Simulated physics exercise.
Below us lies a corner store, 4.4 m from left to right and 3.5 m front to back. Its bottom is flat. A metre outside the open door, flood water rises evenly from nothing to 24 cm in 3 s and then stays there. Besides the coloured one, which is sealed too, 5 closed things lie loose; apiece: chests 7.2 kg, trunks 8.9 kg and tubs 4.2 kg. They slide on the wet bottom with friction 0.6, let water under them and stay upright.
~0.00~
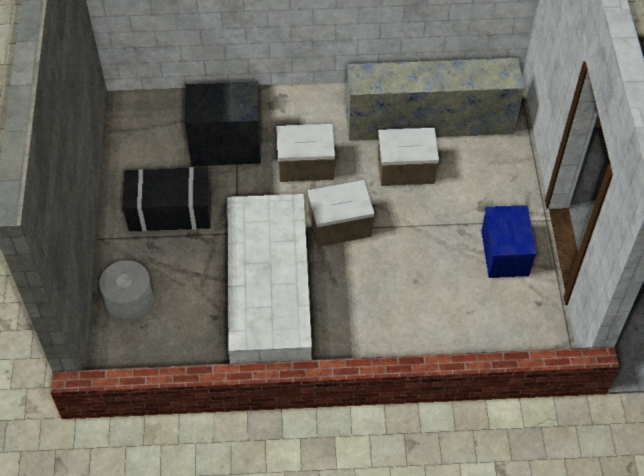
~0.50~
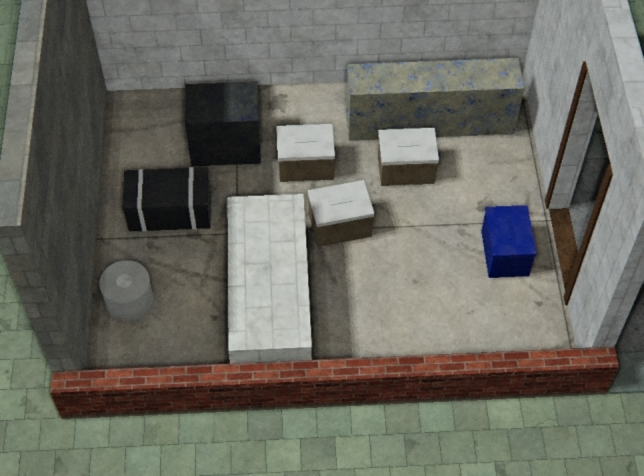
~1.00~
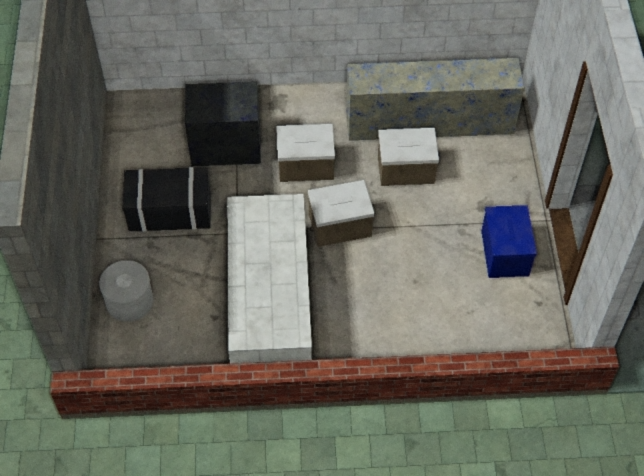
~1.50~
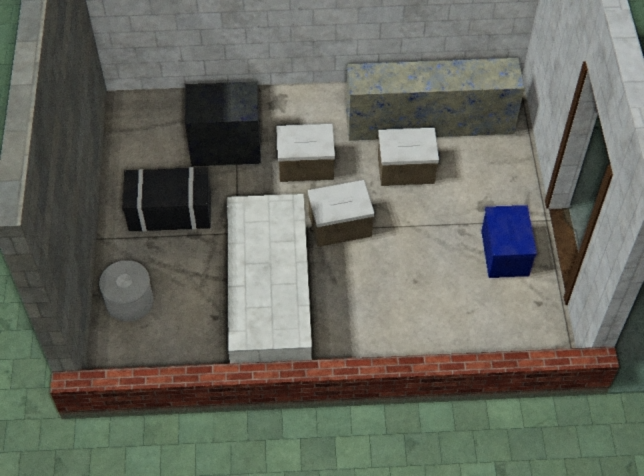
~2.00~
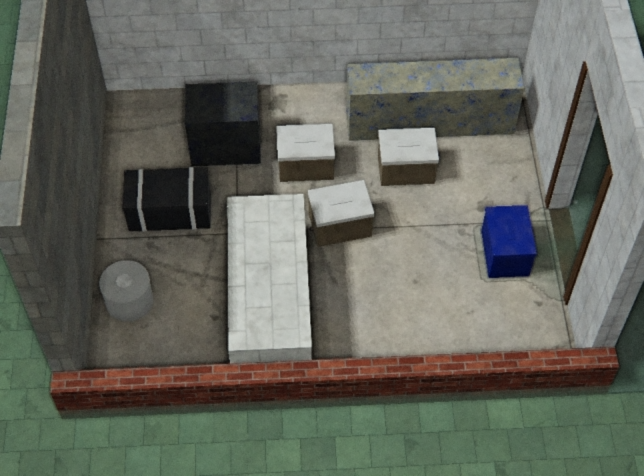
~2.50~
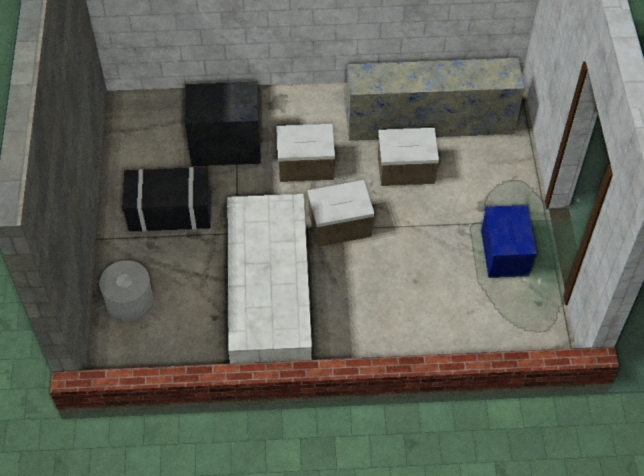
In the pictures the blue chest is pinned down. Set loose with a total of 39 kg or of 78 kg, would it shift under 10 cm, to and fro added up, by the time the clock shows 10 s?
For it, only the larger load is enough.
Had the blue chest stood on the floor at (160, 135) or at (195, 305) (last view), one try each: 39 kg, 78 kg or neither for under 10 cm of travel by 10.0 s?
In turn: The smaller is enough; the smaller is enough.
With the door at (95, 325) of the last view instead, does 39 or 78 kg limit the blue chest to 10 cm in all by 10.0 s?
In that case the lower weight is enough.
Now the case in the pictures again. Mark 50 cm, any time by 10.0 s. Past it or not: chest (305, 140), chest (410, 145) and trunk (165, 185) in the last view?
In turn: Past it, past it, past it.
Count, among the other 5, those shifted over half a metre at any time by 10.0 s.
I count 4.
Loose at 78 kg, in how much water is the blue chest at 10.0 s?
About 12 cm.
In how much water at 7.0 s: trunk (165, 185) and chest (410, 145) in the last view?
About 3 and 10 cm.
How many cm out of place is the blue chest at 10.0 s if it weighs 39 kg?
Roughly 80 cm.
After 3.5 s the blue chest would be 10 cm from its start with 39 kg and 0 cm from its start with 78 kg; 9 cm of water round it then.
After 4.5 s the blue chest would be 29 cm from its start with 39 kg and 0 cm from its start with 78 kg; 8 cm of water round it then.
After 7.0 s the blue chest would be 33 cm from its start with 39 kg and 0 cm from its start with 78 kg; 10 cm of water round it then.
After 10.0 s the blue chest would be 81 cm from its start with 39 kg and 0 cm from its start with 78 kg; 12 cm of water round it then.
